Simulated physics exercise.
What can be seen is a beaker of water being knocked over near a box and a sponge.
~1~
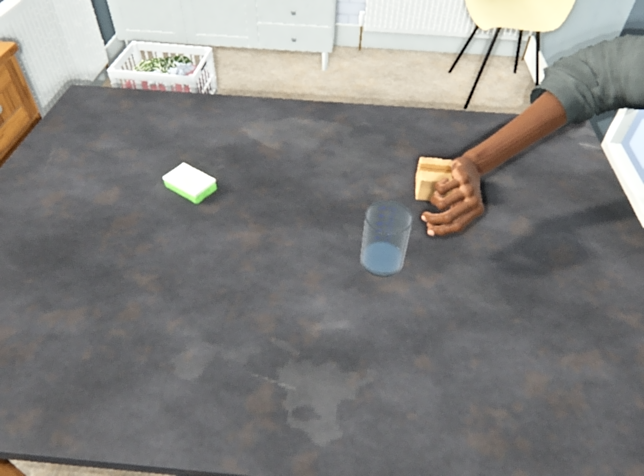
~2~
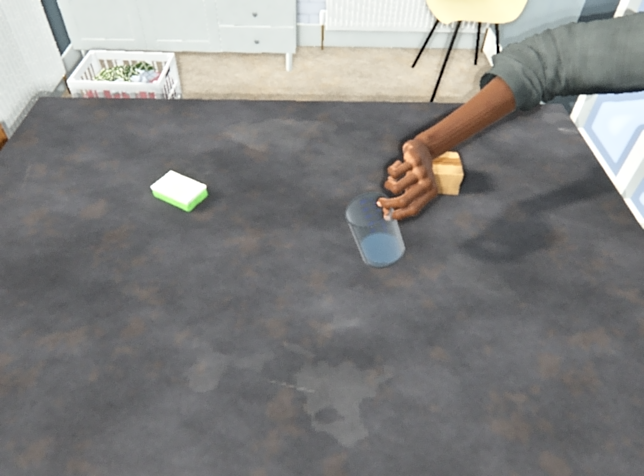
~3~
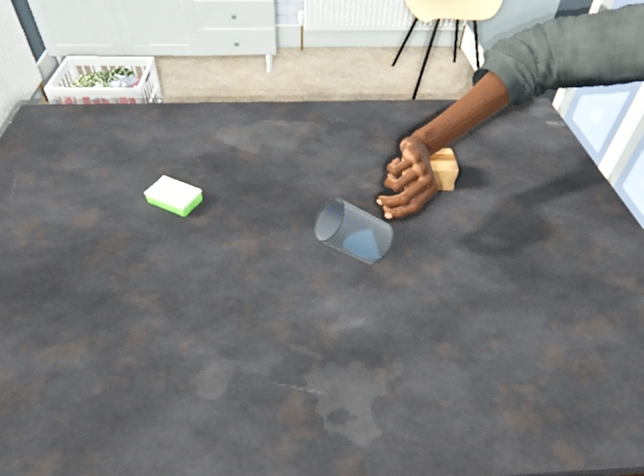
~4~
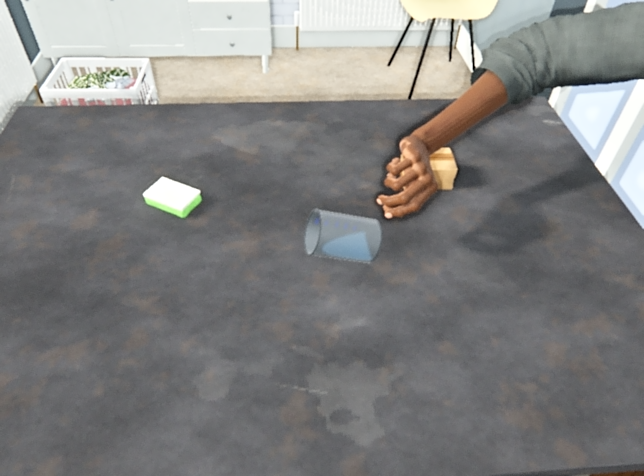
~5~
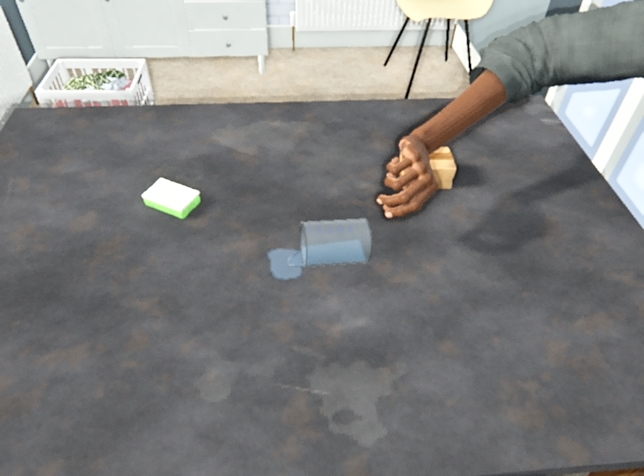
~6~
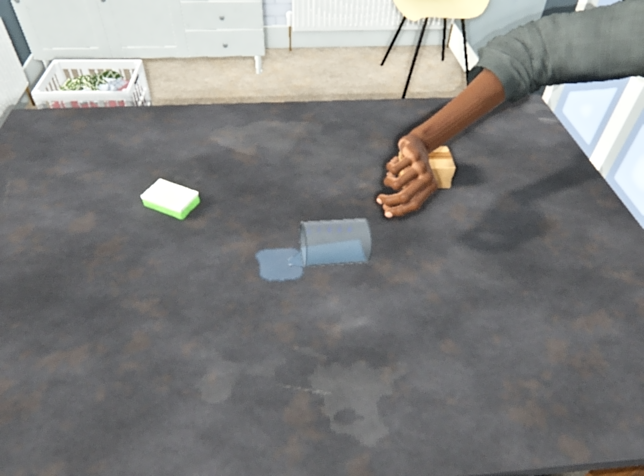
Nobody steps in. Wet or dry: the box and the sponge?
The spill leaves the box dry and the sponge dry.
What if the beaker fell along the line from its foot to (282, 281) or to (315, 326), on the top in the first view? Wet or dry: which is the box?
The first time it avoids the spill, and the next time it avoids the spill.
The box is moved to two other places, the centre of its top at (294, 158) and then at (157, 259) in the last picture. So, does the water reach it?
Where first placed it is not touched, where next placed it is touched.
Next, the puddle covers about as much as a saucer; the box is clear of it; the sponge is clear of it.
Finally, the puddle covers about as much as a saucer; the box is clear of it; the sponge is clear of it.
